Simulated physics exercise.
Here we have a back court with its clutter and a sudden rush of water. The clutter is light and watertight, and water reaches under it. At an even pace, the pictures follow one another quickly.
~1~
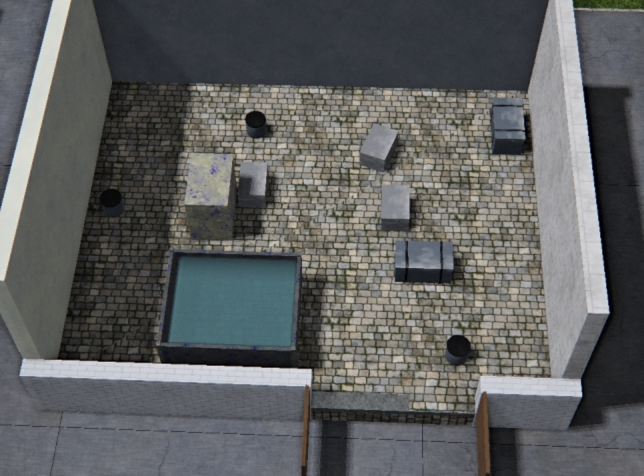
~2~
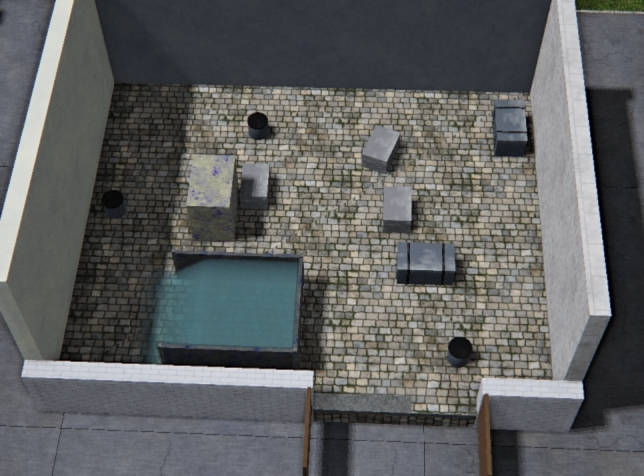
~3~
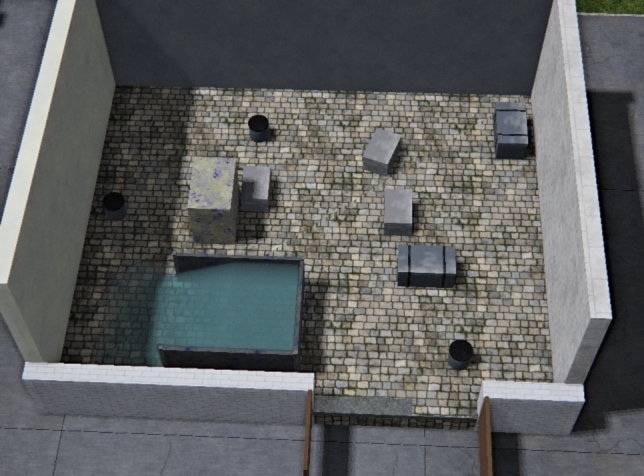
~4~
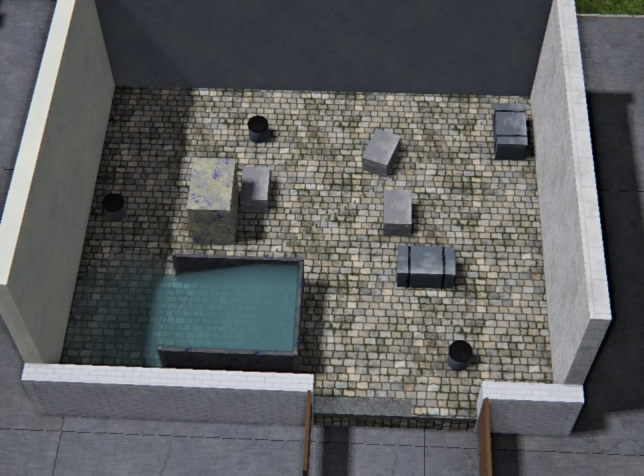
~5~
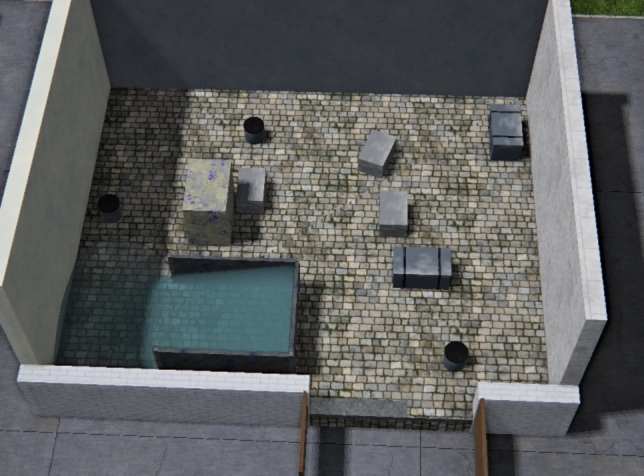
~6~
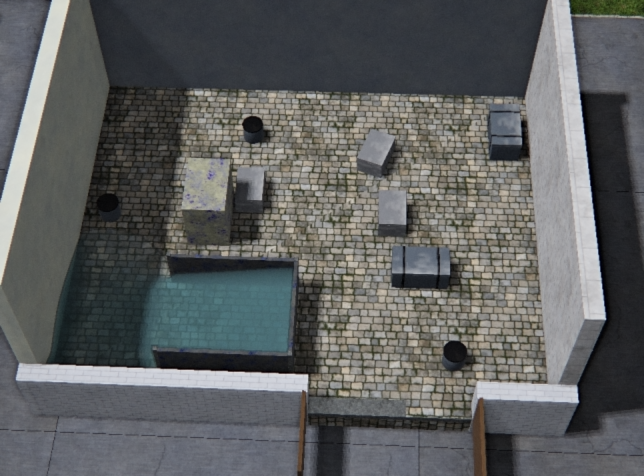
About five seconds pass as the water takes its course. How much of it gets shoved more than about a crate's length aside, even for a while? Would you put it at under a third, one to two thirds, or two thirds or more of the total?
I would put it at under a third of the total.
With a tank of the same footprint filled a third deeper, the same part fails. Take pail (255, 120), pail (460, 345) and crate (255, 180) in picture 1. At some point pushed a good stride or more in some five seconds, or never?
First: Goes past it; second: Goes past it; third: Falls short.
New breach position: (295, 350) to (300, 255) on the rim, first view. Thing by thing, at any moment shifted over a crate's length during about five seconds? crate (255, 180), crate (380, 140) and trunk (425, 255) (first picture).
Same order as named: Not sent that far; not sent that far; sent that far.
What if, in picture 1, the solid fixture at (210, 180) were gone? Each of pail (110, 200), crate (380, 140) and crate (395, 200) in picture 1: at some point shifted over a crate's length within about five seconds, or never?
Successively: Moved a long way, never went far, never went far.
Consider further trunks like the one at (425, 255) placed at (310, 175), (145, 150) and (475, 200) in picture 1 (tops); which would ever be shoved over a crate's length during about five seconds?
Results - 1: Doesn't go far; 2: Ends up far away; 3: Doesn't go far.
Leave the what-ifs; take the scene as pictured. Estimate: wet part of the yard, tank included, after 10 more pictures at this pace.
Roughly 30 %.
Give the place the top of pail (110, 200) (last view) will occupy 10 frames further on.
Estimated position: Roughly (184, 150).
A moment on, 0 of 8 are well off their spots; 0 afloat.
Next, 1 of 8 are well off their spots; 0 afloat.
Later, 2 of 8 are well off their spots; 1 afloat.
In the end, 2 of 8 are well off their spots, and 2 have been at some point; 1 afloat.
